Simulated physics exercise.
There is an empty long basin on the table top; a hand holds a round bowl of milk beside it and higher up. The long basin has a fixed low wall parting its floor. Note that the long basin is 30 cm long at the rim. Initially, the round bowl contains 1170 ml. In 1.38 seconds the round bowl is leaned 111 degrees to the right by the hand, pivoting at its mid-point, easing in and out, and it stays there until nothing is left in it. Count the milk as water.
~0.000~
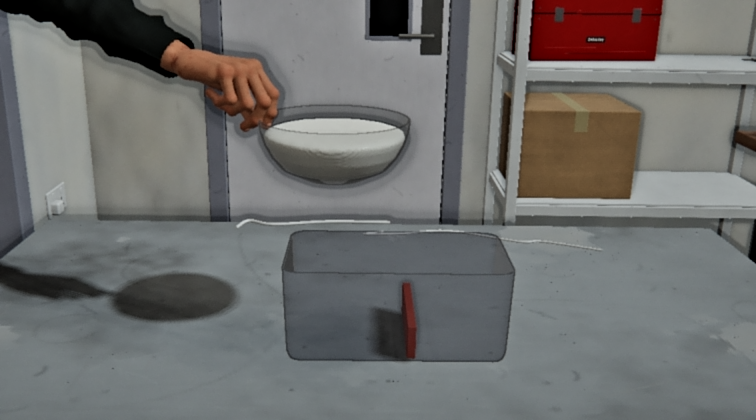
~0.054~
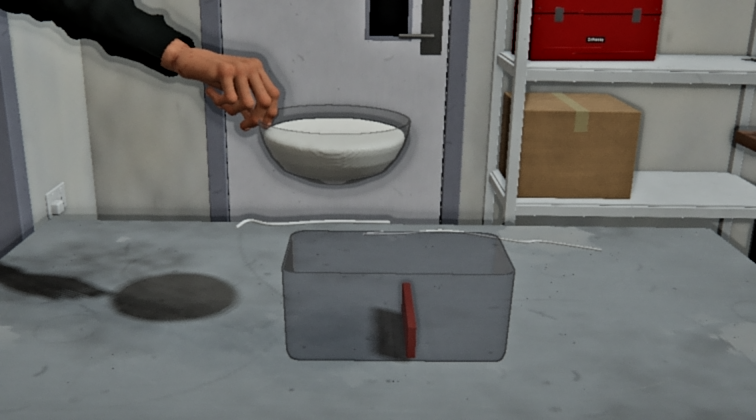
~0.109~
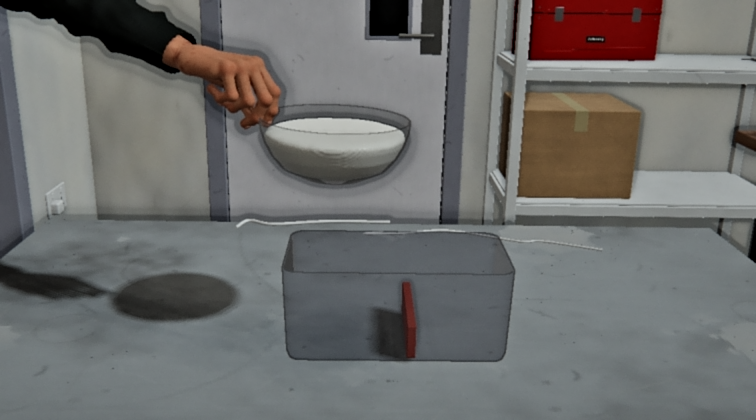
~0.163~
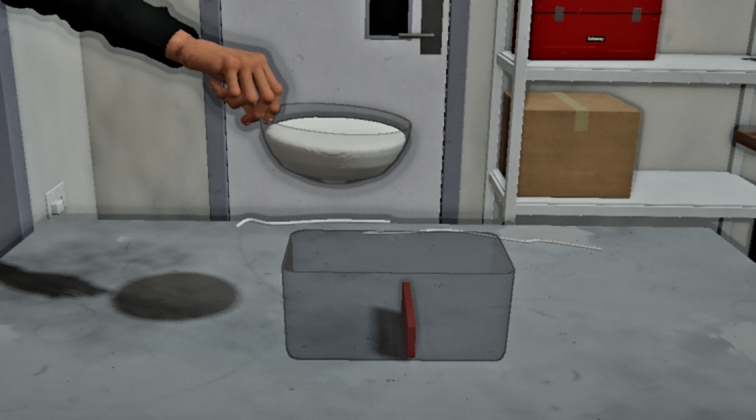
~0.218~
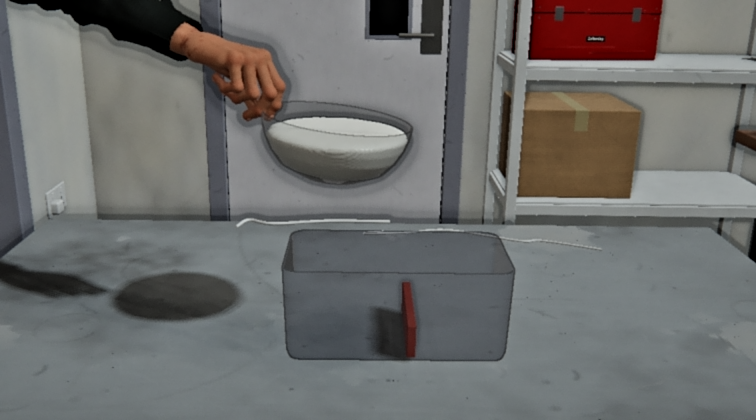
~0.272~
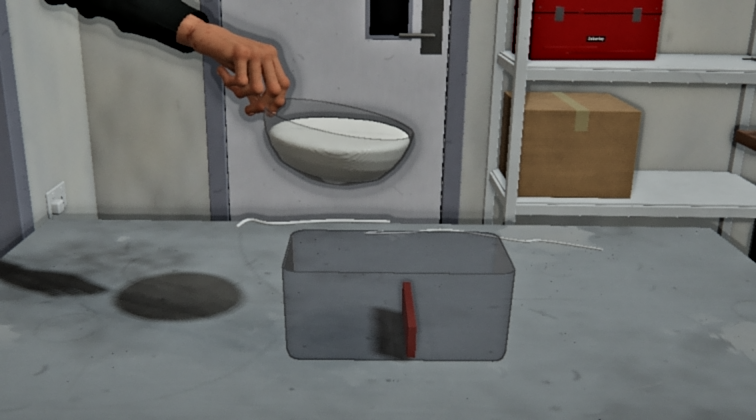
A hand in a black sleeve, reaching in from the upper left, holds a clear round bowl of white milk above a grey table, beginning level and then tilting slightly to the right. Below it sits an empty, see-through long basin with an upright red piece inside, and a round shadow lies to the left. The camera stays still, facing a door and white shelves holding a red case and cardboard box.
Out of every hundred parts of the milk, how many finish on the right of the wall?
About 73 in every hundred.
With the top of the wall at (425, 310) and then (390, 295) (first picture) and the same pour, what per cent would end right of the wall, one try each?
I'd put it at about 55 per cent for the first and about 90 per cent for the second.
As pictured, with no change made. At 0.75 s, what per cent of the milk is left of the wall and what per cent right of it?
Left: Around 0. Right: Around 26.
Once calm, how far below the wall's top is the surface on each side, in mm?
Noted: Left near 36 mm, right near 2 mm.
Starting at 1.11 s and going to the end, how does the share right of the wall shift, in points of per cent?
The share ends smaller than before, by about 7 %.
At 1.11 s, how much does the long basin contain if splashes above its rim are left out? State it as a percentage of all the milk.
Some 96 per cent.
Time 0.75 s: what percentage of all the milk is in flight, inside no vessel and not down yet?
About 34 per cent.
By 0.75 s the tilt is 64° and 40 per cent is still to pour, 0 is left of the wall and 25 right of it.
By 1.11 s the tilt is 101° and 1 per cent is still to pour, 16 is left of the wall and 80 right of it.
By 1.48 s the tilt is 111° and 0 per cent is still to pour, 24 is left of the wall and 75 right of it.
By 1.88 s the tilt is 111° and 0 per cent is still to pour, 25 is left of the wall and 74 right of it.
At rest 26 per cent lies left of the wall, 73 right of it and 1 outside.
